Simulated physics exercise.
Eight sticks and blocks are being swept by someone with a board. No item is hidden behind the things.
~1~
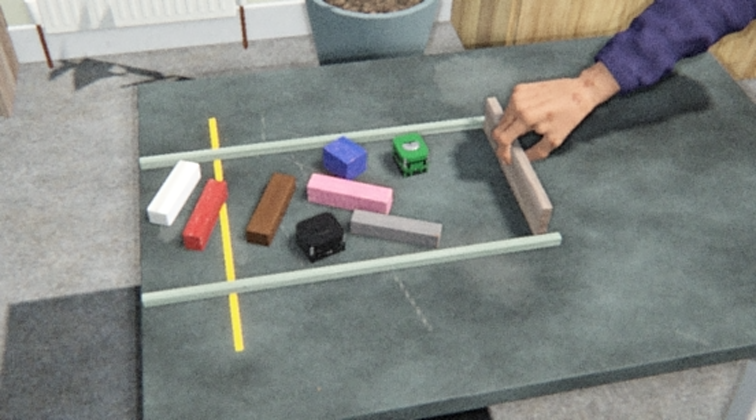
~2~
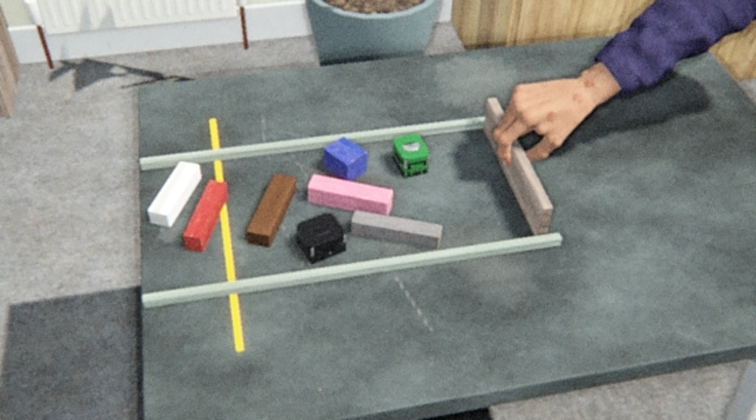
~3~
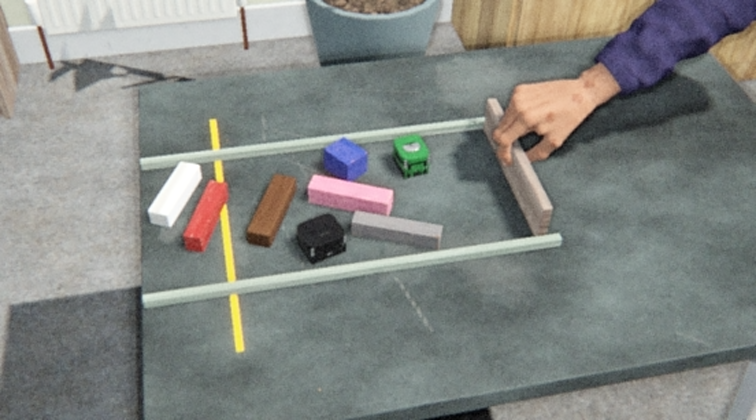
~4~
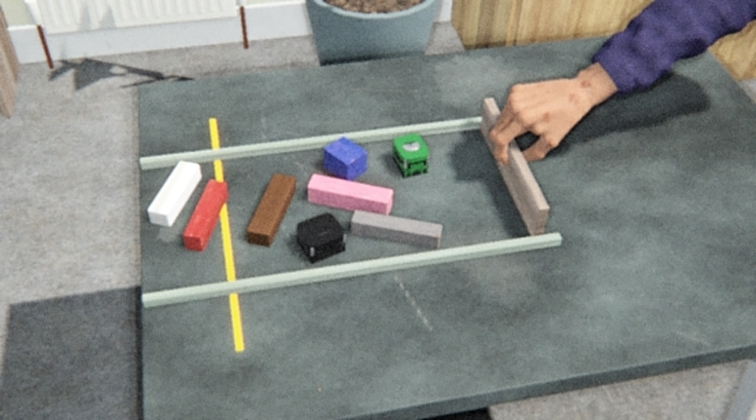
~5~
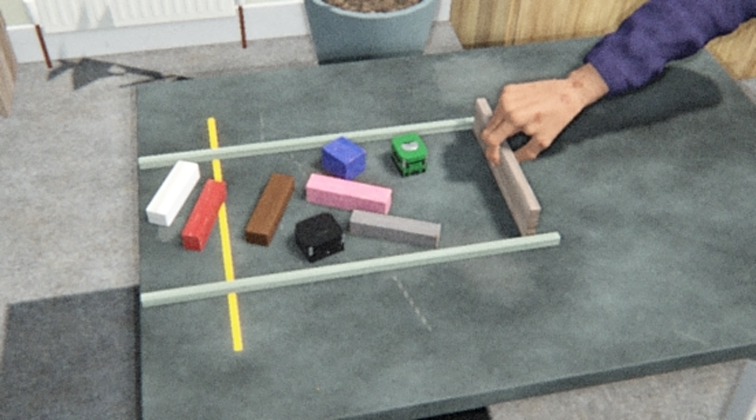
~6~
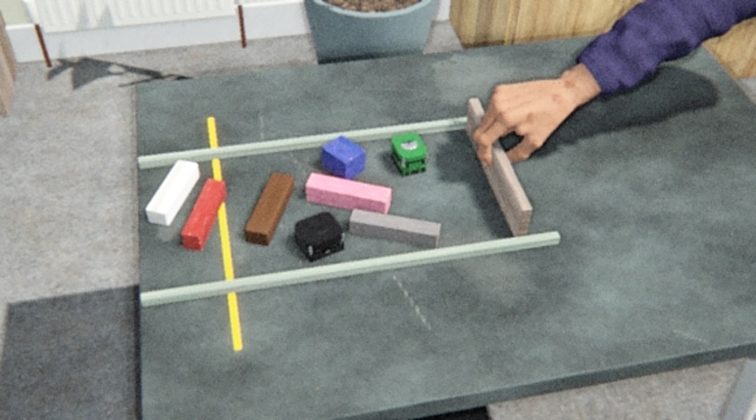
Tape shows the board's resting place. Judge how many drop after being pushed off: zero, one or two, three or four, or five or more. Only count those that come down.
In this one, one or two spill over.
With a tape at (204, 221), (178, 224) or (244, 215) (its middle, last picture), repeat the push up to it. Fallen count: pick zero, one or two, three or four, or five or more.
In turn: Three or four; 5 or more; none.
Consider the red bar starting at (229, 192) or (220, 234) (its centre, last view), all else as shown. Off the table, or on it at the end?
Trial 1: Over the edge; trial 2: Still up.
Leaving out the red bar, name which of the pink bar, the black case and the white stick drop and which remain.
The pink bar does not fall, the black case does not fall, the white stick falls.
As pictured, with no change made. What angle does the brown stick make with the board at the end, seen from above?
I'd estimate about 15 degrees.
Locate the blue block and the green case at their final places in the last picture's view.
Final positions - blue block around (174, 169), green case around (204, 181).
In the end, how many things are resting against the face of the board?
It's touching 3 at the end.
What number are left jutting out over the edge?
1.
Early on, none off yet; white stick at rest near (173, 192); red bar at rest near (205, 214); brown stick at rest near (270, 208).
A while later, none off yet; white stick at rest near (173, 192); red bar at rest near (205, 214); brown stick travelled a little near (249, 207).
Further along, none off yet; white stick travelled a little near (153, 191); red bar travelled a little near (174, 225); brown stick travelled about its own width near (192, 215).
Finally, the number that fall off is one or two; lost, red bar and white stick.
